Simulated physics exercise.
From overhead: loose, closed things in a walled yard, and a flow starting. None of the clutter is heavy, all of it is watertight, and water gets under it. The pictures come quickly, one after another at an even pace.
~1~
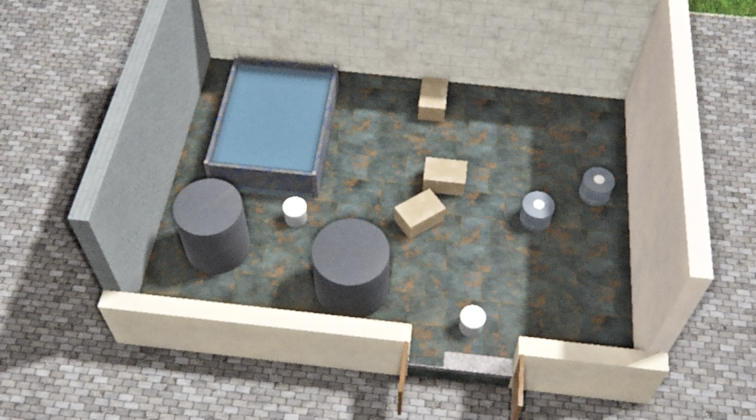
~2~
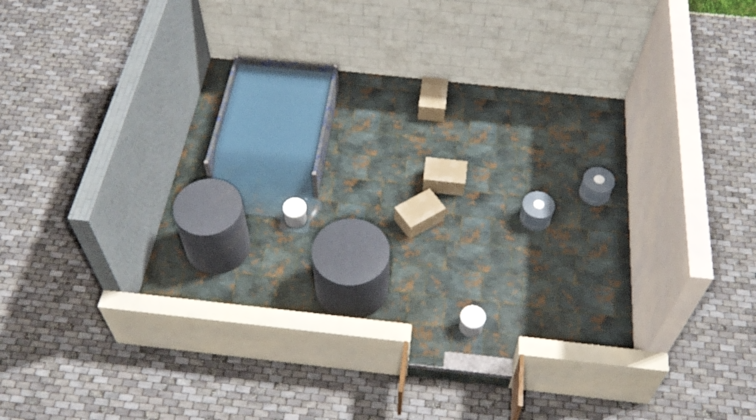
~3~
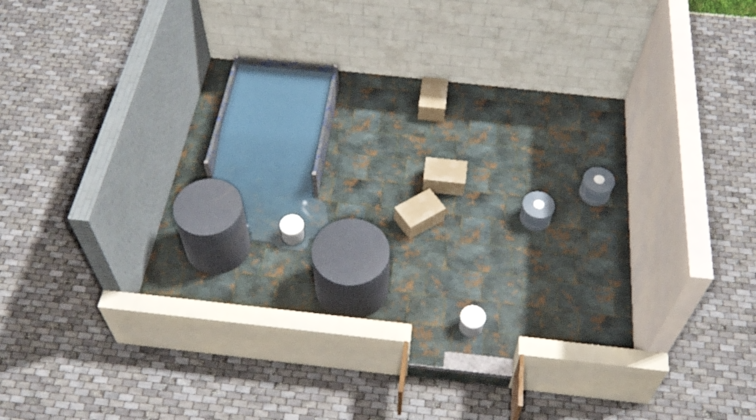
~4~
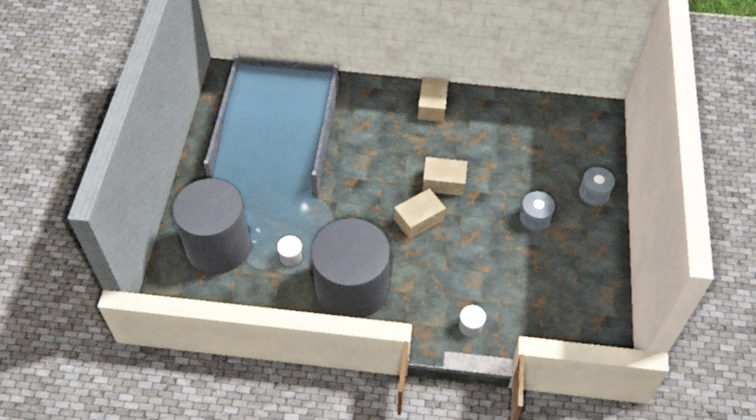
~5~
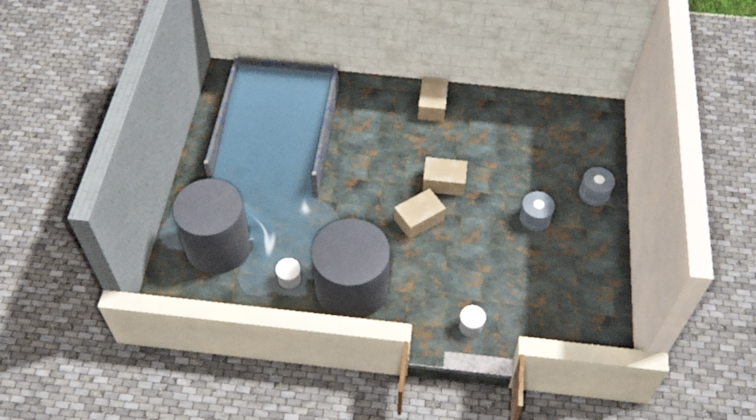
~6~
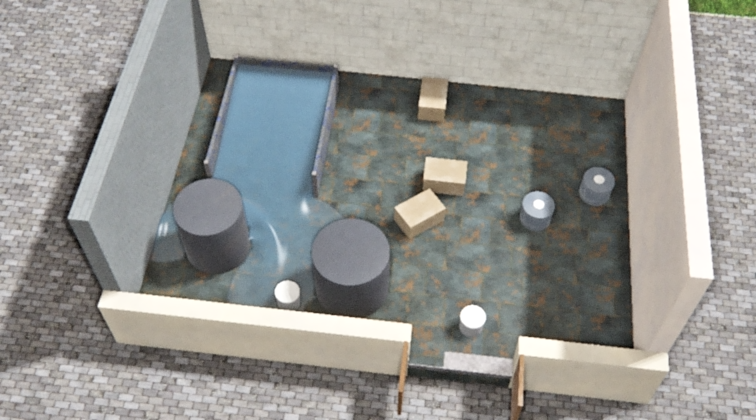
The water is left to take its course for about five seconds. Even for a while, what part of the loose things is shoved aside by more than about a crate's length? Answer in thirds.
Less than a third.
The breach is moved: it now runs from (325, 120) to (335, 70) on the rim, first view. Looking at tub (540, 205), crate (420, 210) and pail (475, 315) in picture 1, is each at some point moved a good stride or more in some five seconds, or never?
In the order asked: Never gets that far, then never gets that far, then never gets that far.
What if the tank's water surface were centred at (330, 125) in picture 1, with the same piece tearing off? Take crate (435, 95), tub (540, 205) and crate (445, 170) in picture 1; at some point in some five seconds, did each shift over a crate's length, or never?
Not far, Not far, Not far.
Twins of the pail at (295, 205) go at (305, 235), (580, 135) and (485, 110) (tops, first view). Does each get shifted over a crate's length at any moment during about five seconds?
Twin one: Slides well clear; twin two: Barely shifts; twin three: Barely shifts.
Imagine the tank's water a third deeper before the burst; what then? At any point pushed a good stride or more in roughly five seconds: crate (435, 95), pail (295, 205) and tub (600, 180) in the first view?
The first one: Doesn't reach it. The second: Reaches it. The third: Doesn't reach it.
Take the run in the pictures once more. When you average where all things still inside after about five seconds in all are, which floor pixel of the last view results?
I'd say roughly (481, 214).
A moment on, 1 of 7 are well off their spots; 1 afloat.
Next, 1 of 7 are well off their spots; 1 afloat.
Later, 2 of 7 are well off their spots; 1 afloat.
In the end, 2 of 7 are well off their spots, and 2 have been at some point; 2 afloat.
